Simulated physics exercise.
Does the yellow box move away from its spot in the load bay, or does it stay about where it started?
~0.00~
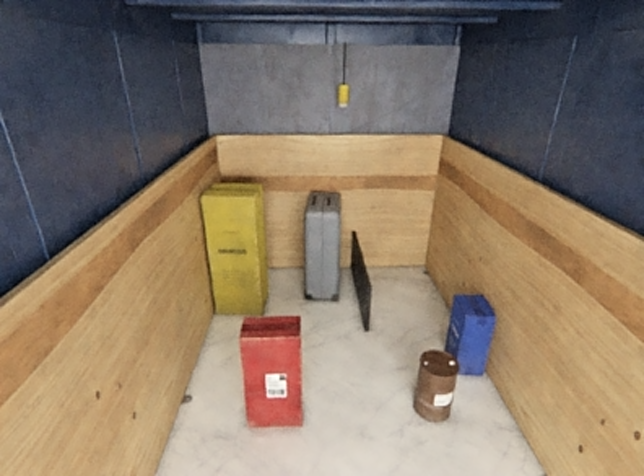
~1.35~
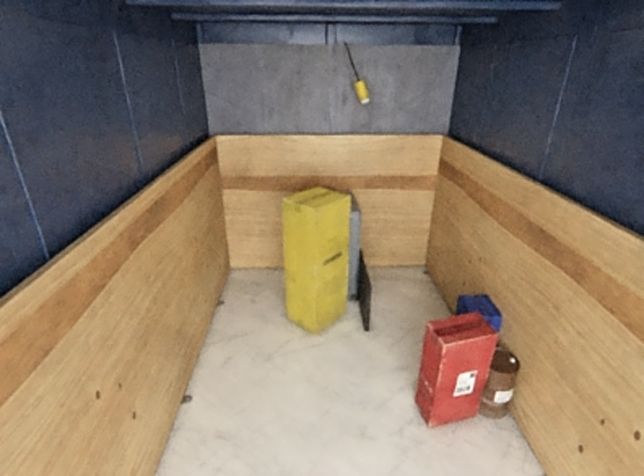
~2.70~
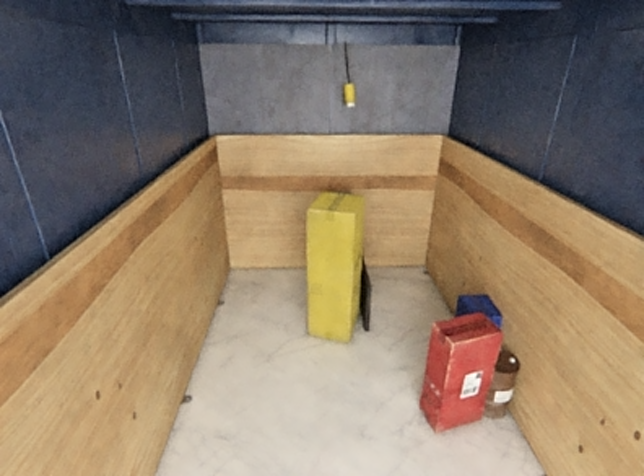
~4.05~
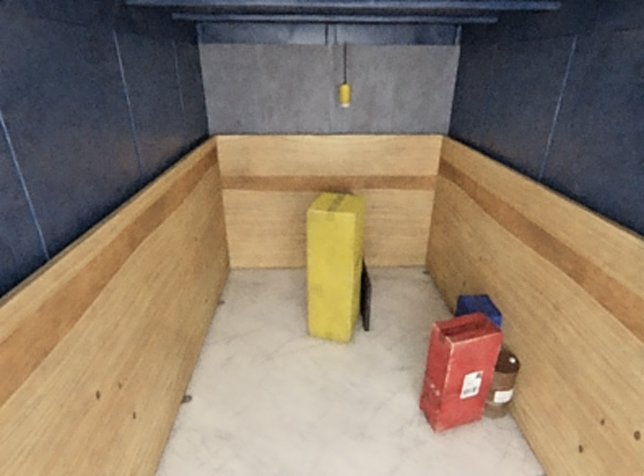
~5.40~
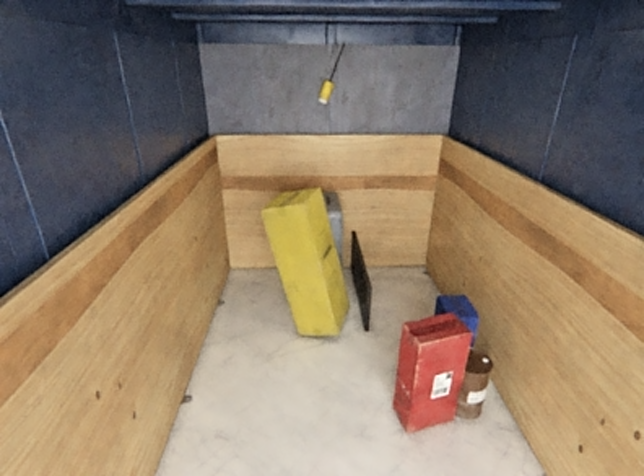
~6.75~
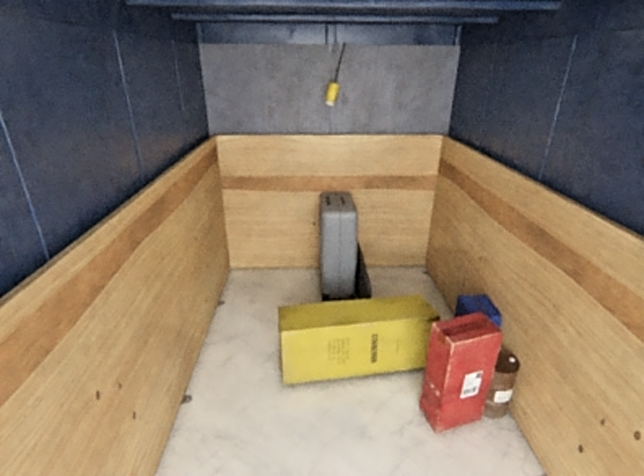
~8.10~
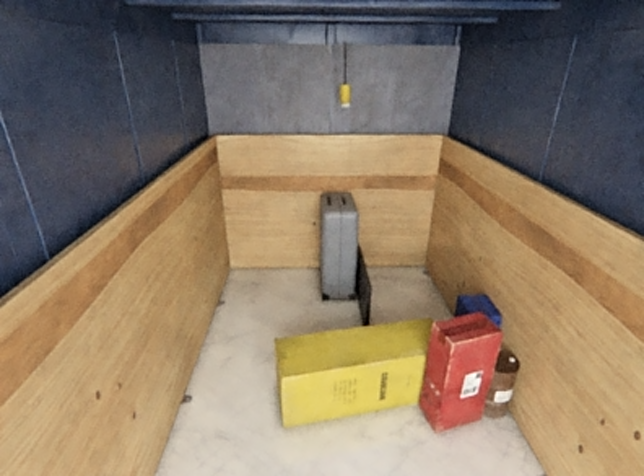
The yellow box moves away from its spot. It slides to the right, tips over and ends up lying on its side near the red box.
In the load bay of a van, a yellow box, a red box and the other items slid right, then shifted left as the yellow box tipped, and after sliding right again the yellow box lay on its side beside the upright red box.
